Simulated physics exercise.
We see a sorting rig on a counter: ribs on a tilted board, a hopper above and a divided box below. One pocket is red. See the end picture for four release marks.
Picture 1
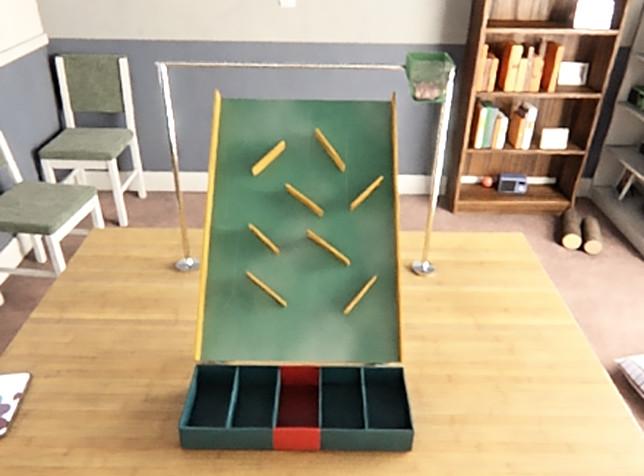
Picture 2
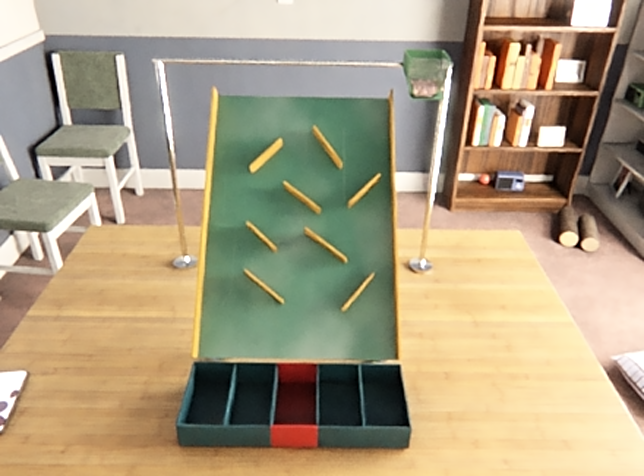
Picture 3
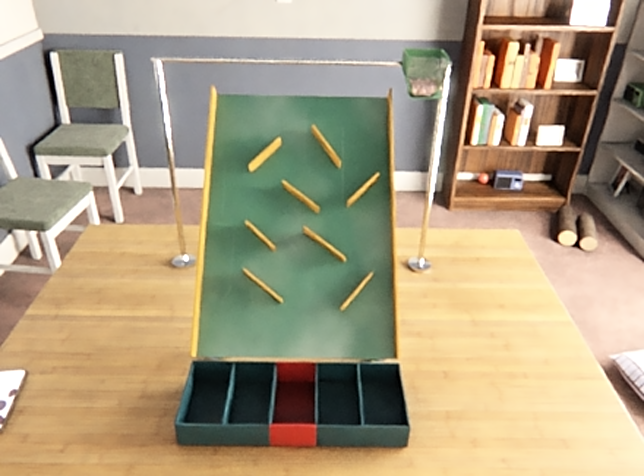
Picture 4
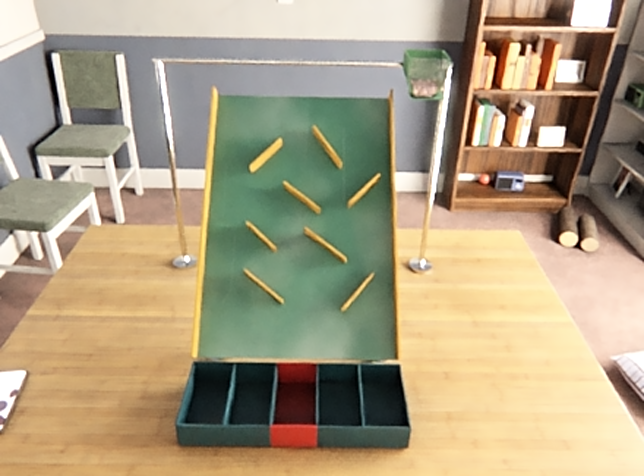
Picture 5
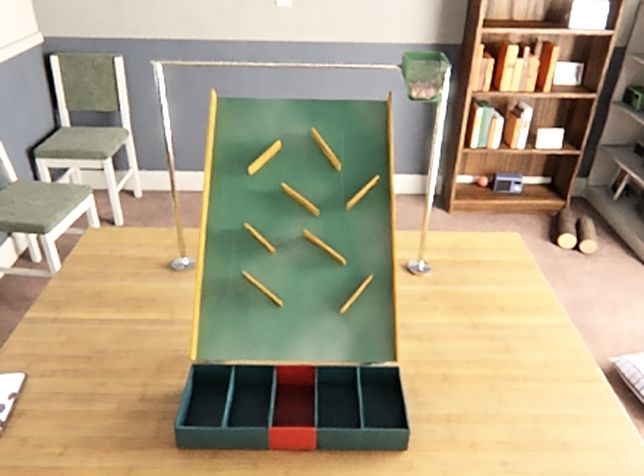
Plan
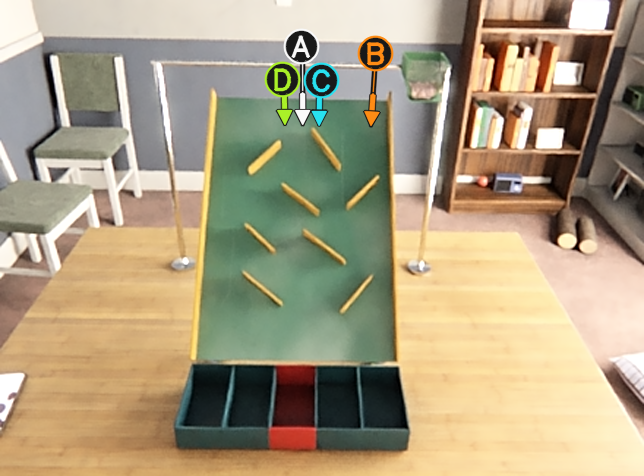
A green tilted board with yellow ribs stands still above a divided box with one red pocket.
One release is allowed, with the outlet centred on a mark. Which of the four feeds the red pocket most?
C.
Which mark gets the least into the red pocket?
Mark D.
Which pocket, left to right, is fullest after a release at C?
The third.
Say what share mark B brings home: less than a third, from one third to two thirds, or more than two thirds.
From one third to two thirds.
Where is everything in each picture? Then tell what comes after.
Hopper at (427, 89), sugar pearls, door shut, in the first picture.
Ribs (250, 167) to (281, 138), (314, 126) to (342, 163), (284, 182) to (320, 209), in the second picture.
Ribs (348, 202) to (379, 173), (246, 221) to (274, 247), (304, 227) to (345, 258), in the third picture.
Ribs (244, 270) to (282, 301), (343, 309) to (373, 274), in the fourth picture.
Red pocket at (293, 437), number 3 of 5 from the left, in the fifth picture.
On the marked copy, mark A meets the board at (302, 119); mark B meets the board at (371, 120); mark C meets the board at (319, 120); mark D meets the board at (284, 119).
For mark A, about a third in the red pocket, about half in other pockets, a small part outside the box.
For mark B, about a third in the red pocket, about half in other pockets, a small part outside the box.
For mark C, about two thirds in the red pocket, about a quarter in other pockets, a stray few outside the box.
For mark D, about a quarter in the red pocket, about two thirds in other pockets, a small part outside the box.
